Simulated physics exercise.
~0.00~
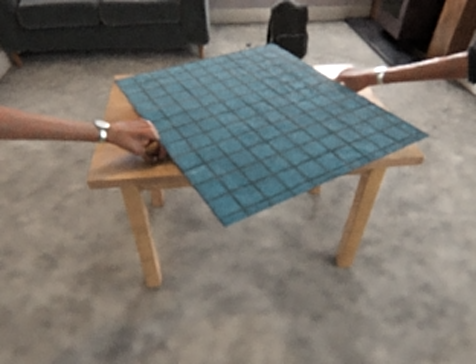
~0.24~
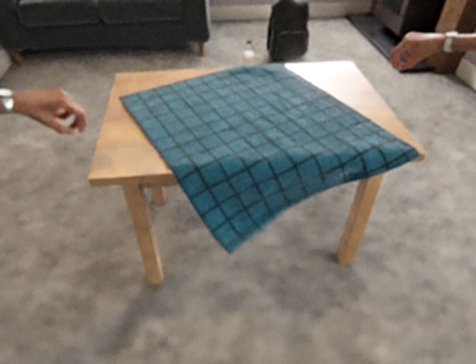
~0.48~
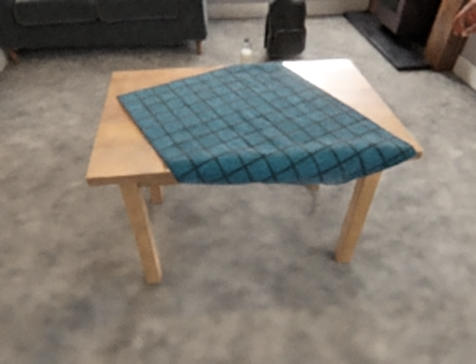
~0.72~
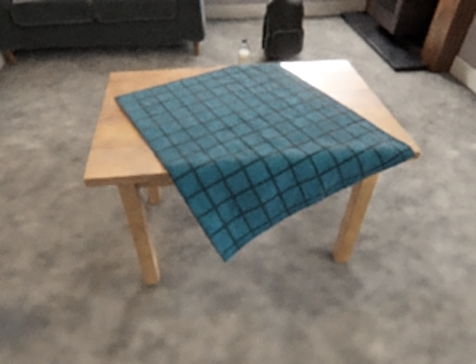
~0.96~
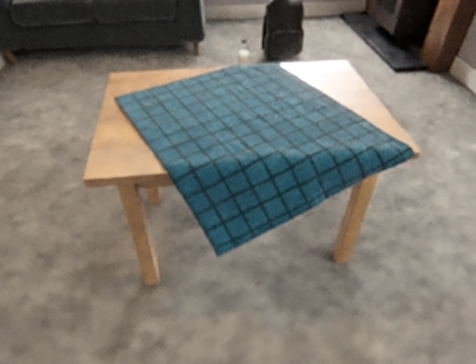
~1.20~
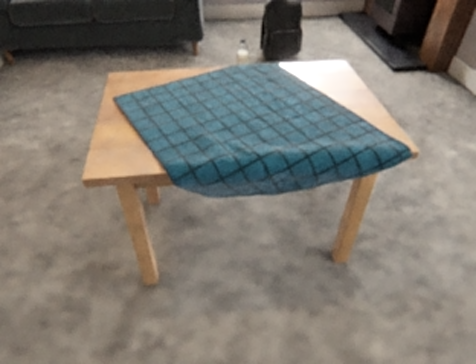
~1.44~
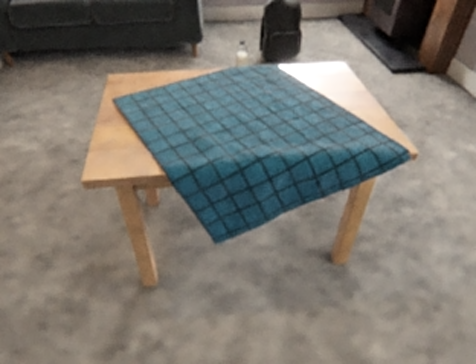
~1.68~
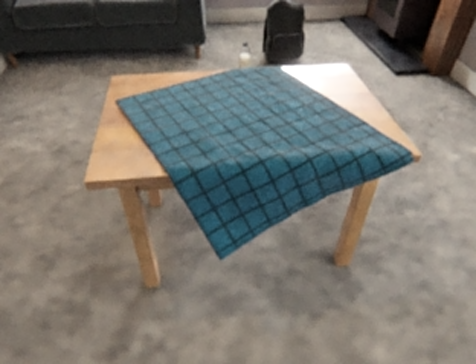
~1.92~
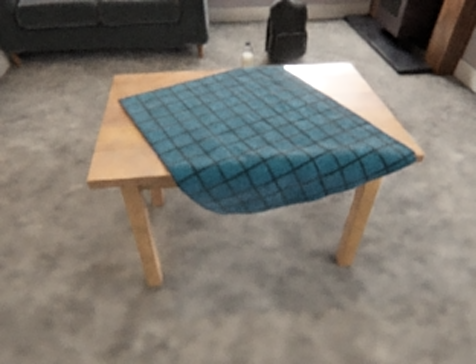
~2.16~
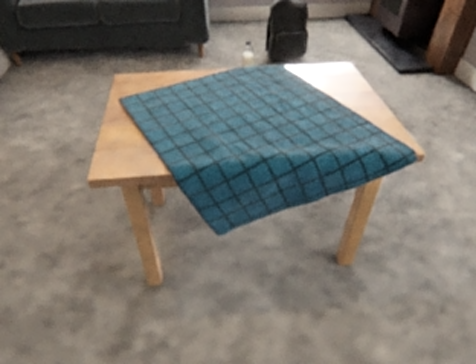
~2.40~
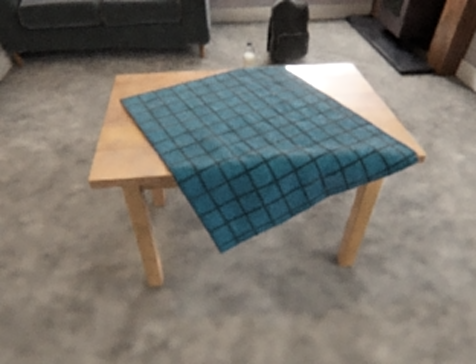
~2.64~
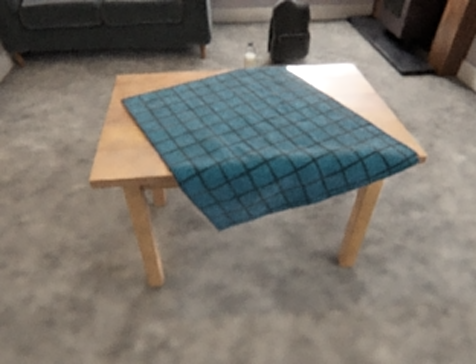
A teal checked cloth, held level by a hand on each side, was let go over a wooden table and settled across it, its front corner hanging off. The loose corner flapped back and forth beneath the edge, but the cloth stayed on the table.
